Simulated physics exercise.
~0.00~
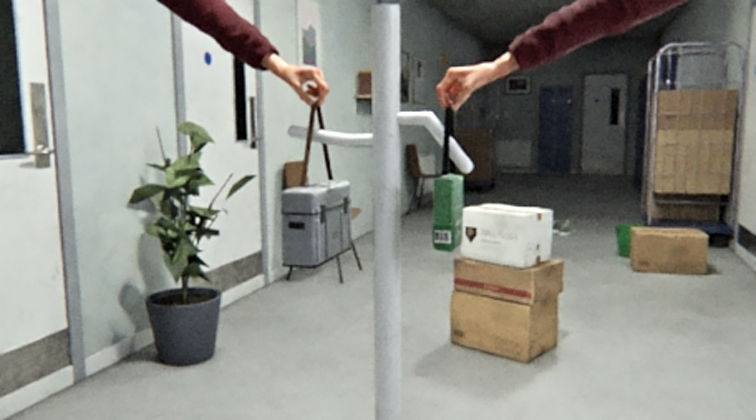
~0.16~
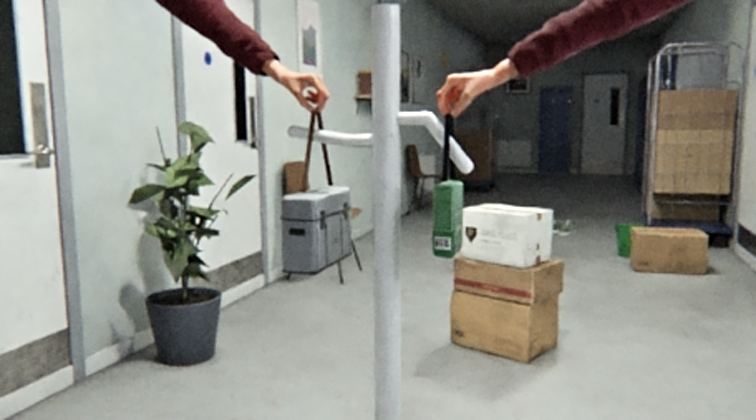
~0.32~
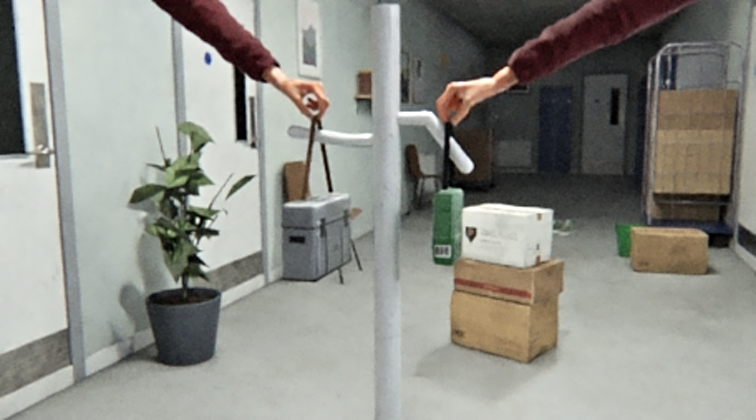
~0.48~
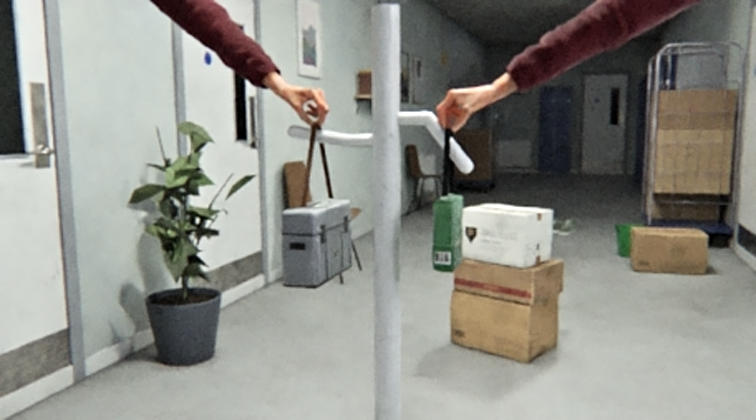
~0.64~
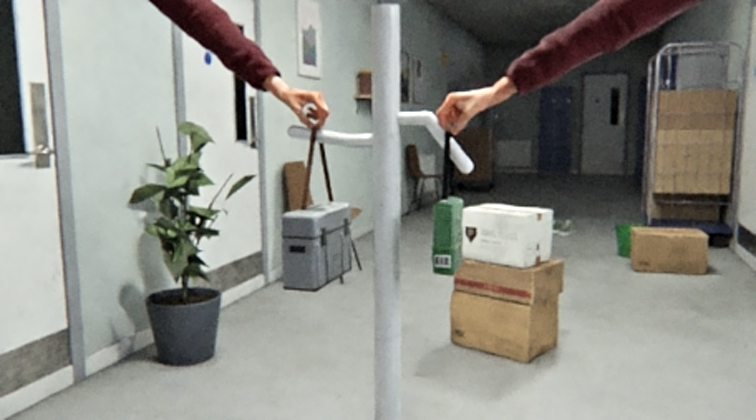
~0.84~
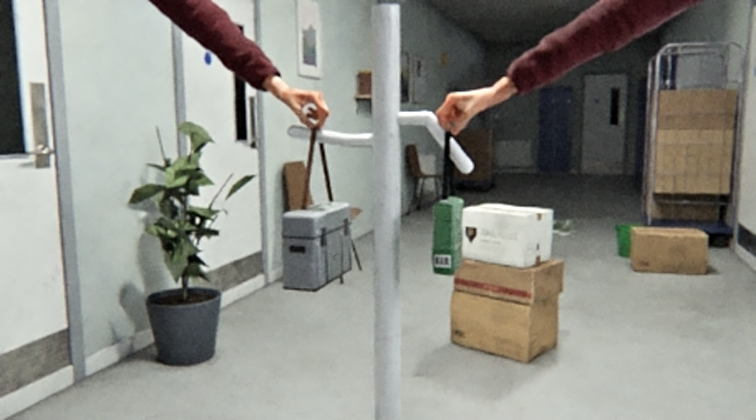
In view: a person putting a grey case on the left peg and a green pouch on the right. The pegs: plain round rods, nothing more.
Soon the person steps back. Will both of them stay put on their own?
The grey case is still hanging; the green pouch is no longer hanging.
After 1.20 s, grey case hanging near (320, 244); green pouch falling near (447, 413).
After 1.52 s, grey case hanging near (321, 246); green pouch on the floor.
At rest, grey case hanging near (321, 246); green pouch on the floor. The grey case remains on its peg and the green pouch slips off its peg.
